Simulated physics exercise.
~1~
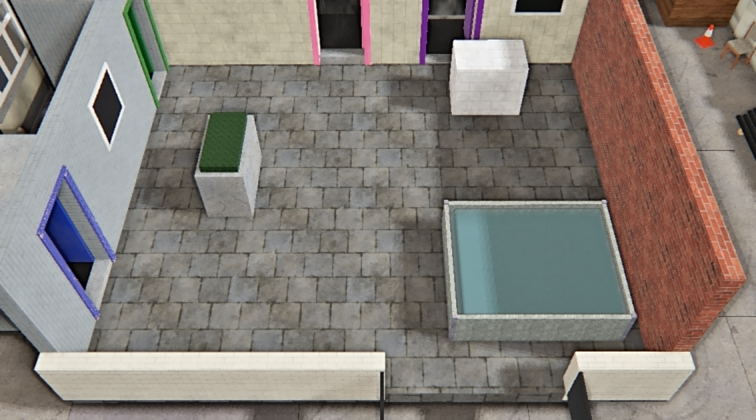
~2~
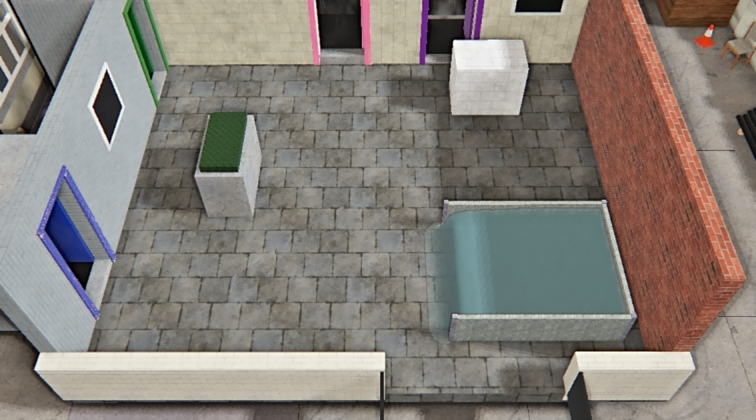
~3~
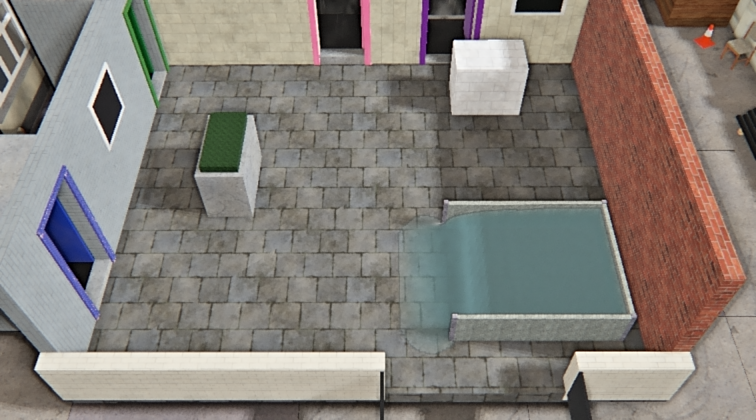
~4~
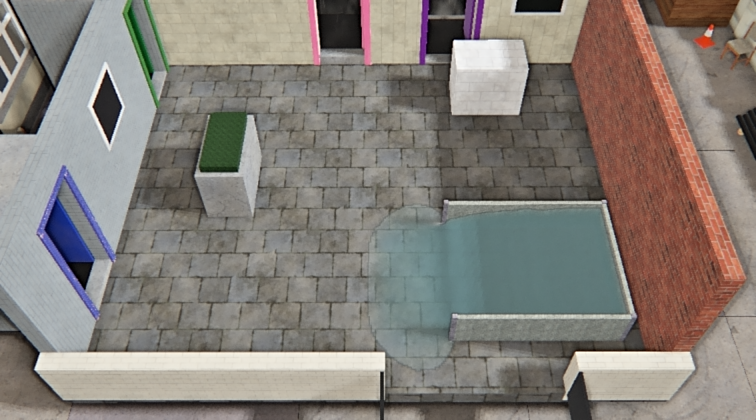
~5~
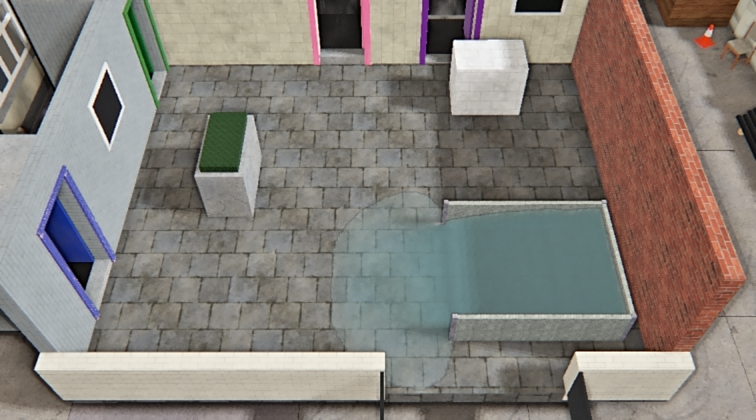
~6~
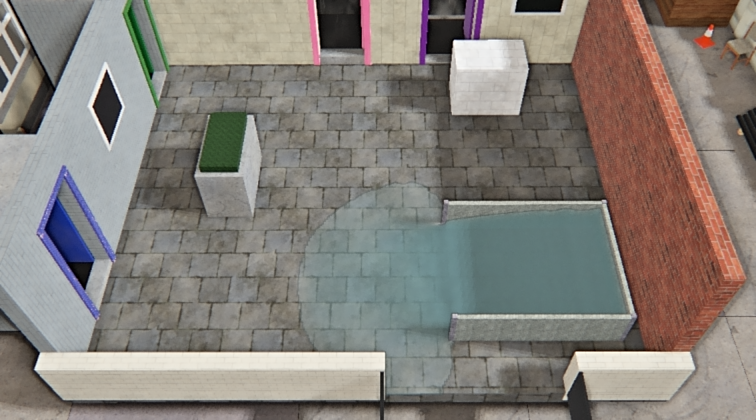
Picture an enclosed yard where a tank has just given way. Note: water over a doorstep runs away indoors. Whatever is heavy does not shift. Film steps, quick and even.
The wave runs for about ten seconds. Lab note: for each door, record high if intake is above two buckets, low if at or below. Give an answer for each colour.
Blue door: High; pink door: Low; purple door: Low; green door: High.
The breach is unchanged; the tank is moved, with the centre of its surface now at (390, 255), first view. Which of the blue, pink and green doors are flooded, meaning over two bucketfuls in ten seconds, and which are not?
Blue: Exceeds the limit; pink: Within the limit; green: Exceeds the limit.
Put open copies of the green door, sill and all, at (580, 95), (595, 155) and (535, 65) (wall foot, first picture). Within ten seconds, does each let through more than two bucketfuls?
In order, the new doors go: Undershoots, undershoots, undershoots.
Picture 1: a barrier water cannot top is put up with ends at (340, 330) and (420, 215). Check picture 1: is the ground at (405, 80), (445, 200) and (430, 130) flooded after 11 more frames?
Taking the points in the order given, they are high and dry, inundated and inundated.
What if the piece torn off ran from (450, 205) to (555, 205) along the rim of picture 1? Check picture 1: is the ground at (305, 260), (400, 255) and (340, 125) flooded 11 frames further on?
Untouched, untouched, submerged.
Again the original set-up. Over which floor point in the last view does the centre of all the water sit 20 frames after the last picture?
Roughly (307, 270).
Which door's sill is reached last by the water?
My answer: The purple door.
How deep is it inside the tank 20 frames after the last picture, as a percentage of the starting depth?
It comes to some 24 percent.
A moment on, water covers 30 % of the floor; the blue door not reached, the pink door not reached, the purple door not reached, the green door not reached.
Next, water covers 40 % of the floor; the blue door under two buckets in, the pink door not reached, the purple door not reached, the green door not reached.
Then, water covers 50 % of the floor; the blue door over two buckets in, the pink door not reached, the purple door not reached, the green door not reached.
Later, water covers 65 % of the floor; the blue door far over two buckets in, the pink door wet at the sill, nothing in, the purple door not reached, the green door under two buckets in.
In the end, water covers 80 % of the floor; the blue door far over two buckets in, the pink door wet at the sill, nothing in, the purple door wet at the sill, nothing in, the green door over two buckets in.
